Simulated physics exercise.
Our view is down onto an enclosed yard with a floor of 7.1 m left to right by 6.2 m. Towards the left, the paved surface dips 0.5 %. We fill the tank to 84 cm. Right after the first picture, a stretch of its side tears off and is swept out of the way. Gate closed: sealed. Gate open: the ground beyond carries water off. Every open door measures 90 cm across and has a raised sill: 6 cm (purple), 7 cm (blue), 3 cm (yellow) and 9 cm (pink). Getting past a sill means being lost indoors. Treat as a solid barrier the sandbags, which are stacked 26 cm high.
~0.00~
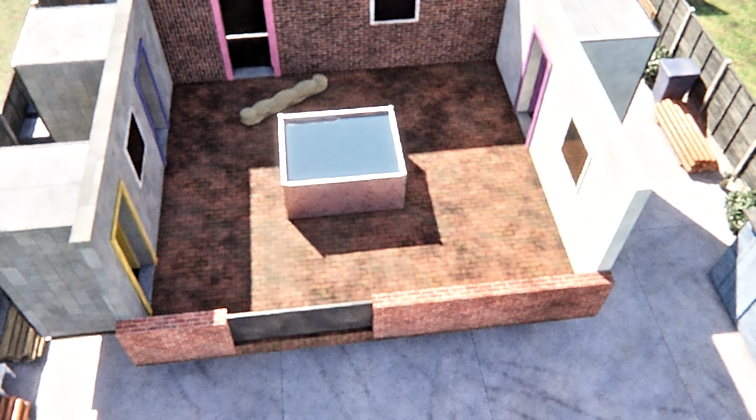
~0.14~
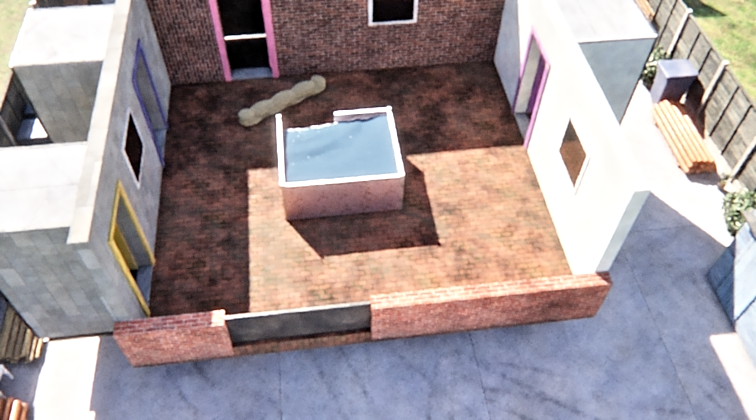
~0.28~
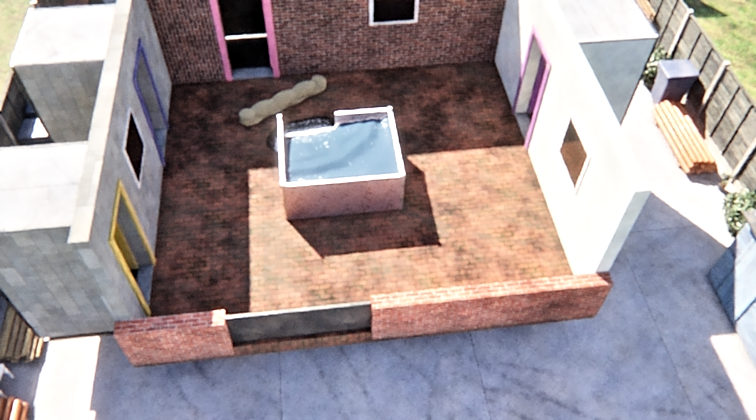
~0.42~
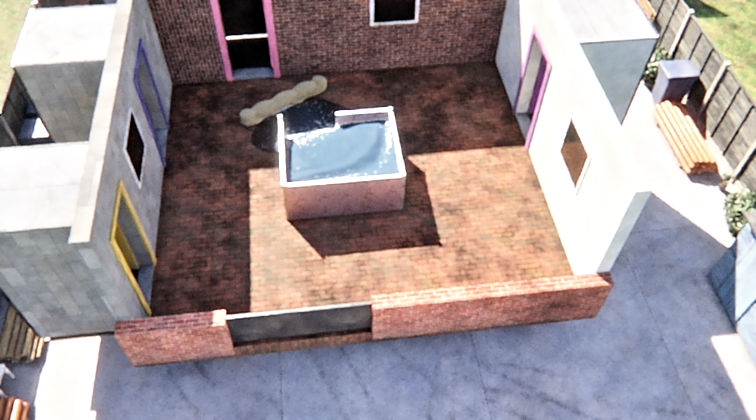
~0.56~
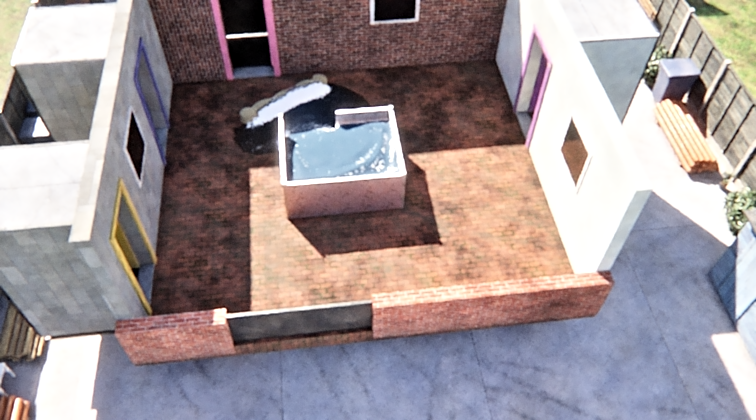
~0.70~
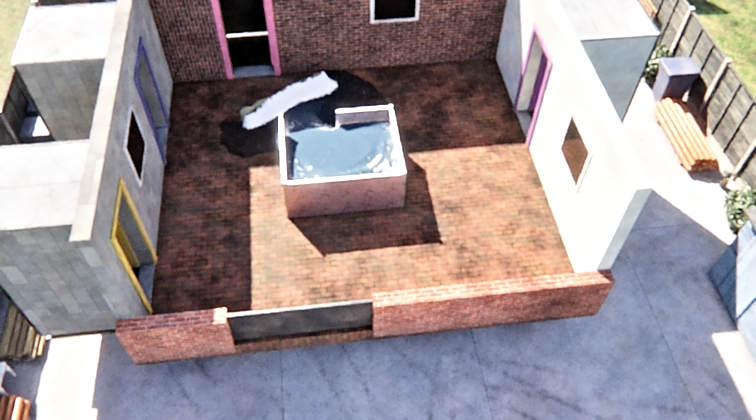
A brick-walled yard held a square tank of still water until part of its far side broke away, and water poured out, spread darkly across the paving and foamed white along the sandbags behind.
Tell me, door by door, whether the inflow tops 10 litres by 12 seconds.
At the end, the purple door is going to break the limit. The blue door is going to break the limit. The yellow door is going to break the limit. The pink door is going to break the limit.
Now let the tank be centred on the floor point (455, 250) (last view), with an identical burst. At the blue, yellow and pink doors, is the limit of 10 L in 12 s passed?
Well, against that limit, at blue it's too much, at yellow it's too much, and at pink it's within bounds.
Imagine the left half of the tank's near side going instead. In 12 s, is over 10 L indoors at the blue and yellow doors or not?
With respect to that limit, blue ends up inside it, yellow ends up outside it.
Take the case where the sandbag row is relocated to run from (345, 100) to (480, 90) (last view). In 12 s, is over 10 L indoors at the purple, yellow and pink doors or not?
Purple within the limit, yellow exceeded, pink exceeded.
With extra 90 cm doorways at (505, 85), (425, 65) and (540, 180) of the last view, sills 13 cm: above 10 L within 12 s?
Door 1: Higher; door 2: Lower; door 3: Lower.
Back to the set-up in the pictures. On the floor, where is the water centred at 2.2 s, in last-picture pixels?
About (331, 134).
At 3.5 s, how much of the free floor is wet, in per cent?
50 %.
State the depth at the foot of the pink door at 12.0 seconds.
Reading: Close to 4.5 cm.
After 1.4 s water covers 20 % of the floor and is deepest (50 cm) near (294, 108); purple door not reached, blue door not reached, yellow door not reached, pink door 13 cm at the sill, 0 L in.
After 2.2 s water covers 35 % of the floor and is deepest (38 cm) near (294, 108); purple door not reached, blue door 11 cm at the sill, 23 L in, yellow door not reached, pink door 14 cm at the sill, 21 L in.
After 3.5 s water covers 50 % of the floor and is deepest (28 cm) near (499, 75); purple door 11 cm at the sill, 4 L in, blue door 12 cm at the sill, 54 L in, yellow door 3 cm at the sill, 0 L in, pink door 7 cm at the sill, 31 L in.
After 7.0 s water covers 85 % of the floor and is deepest (18 cm) near (342, 319); purple door 8 cm at the sill, 33 L in, blue door 9 cm at the sill, 80 L in, yellow door 6 cm at the sill, 4 L in, pink door 4 cm at the sill, 31 L in.
After 12.0 s water covers 95 % of the floor and is deepest (12 cm) near (160, 223); purple door 4 cm at the sill, 41 L in, blue door 5 cm at the sill, 82 L in, yellow door 9 cm at the sill, 59 L in, pink door 5 cm at the sill, 31 L in.
